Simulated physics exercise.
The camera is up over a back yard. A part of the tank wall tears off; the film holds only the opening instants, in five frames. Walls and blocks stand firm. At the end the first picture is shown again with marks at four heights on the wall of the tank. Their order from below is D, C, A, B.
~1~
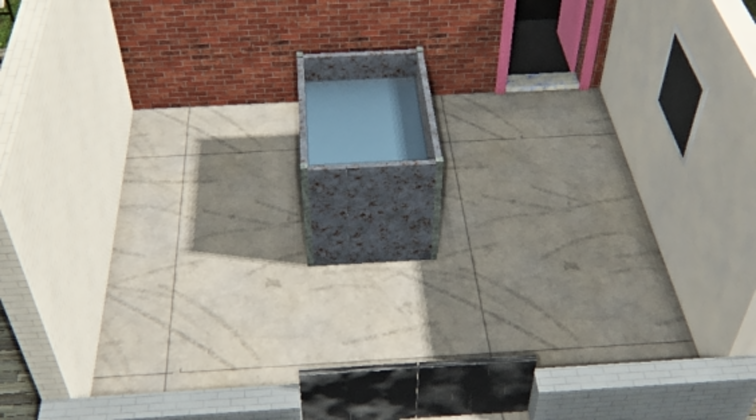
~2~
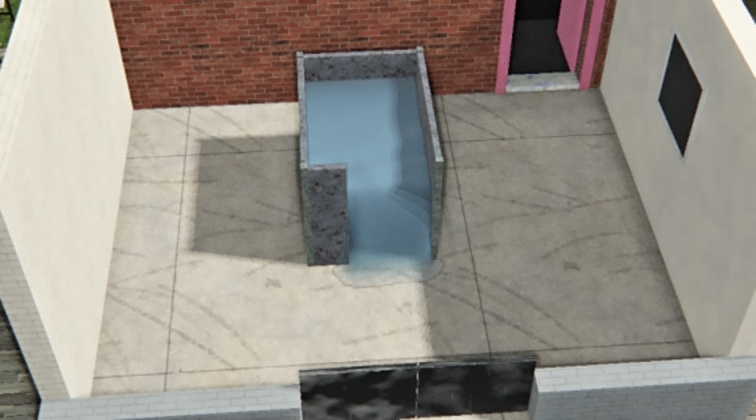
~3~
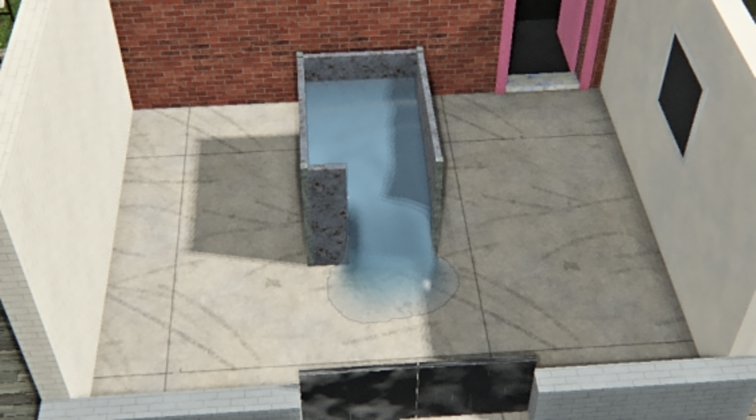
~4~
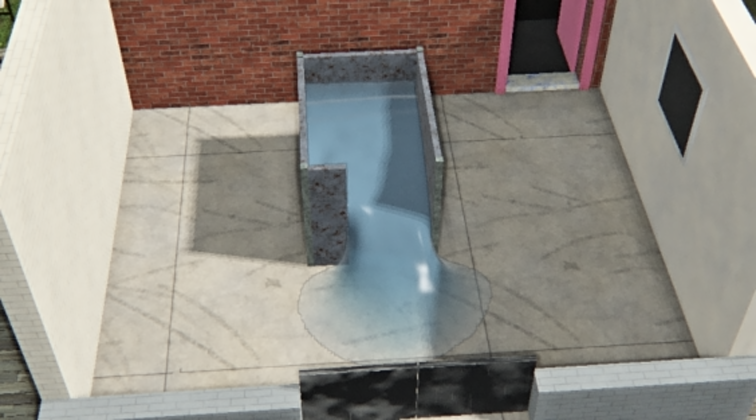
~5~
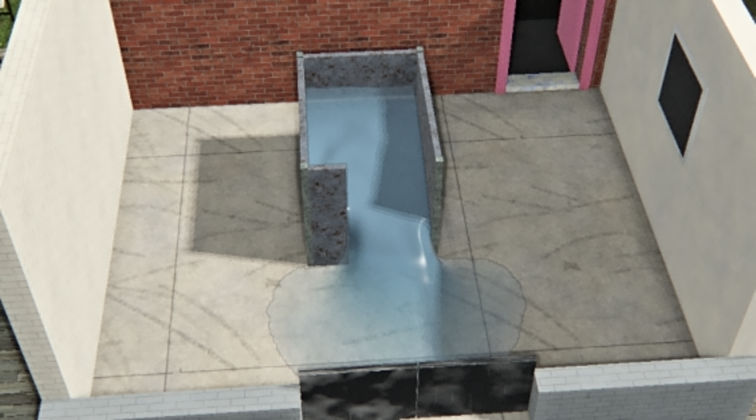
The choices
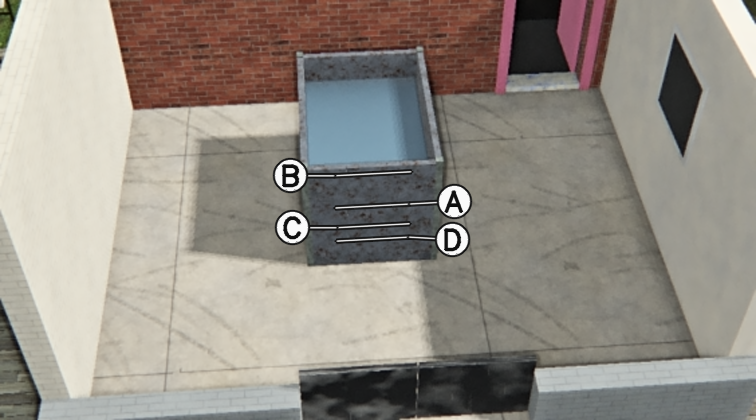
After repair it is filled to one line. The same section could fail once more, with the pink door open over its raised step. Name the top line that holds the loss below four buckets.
The answer is level C.
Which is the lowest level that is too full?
A it is.
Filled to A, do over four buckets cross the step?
Yes, that goes wrong.
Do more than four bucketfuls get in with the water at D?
No, not at all.
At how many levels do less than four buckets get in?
Two of the four.
On the marked copy, A at (372, 206); B at (372, 173); C at (372, 225); D at (373, 239); from the bottom up D, C, A, B.
With A, about 8 bucketfuls get in.
With B, dozens of bucketfuls pour in.
With C, a bucket or two gets in.
With D, nothing gets over.
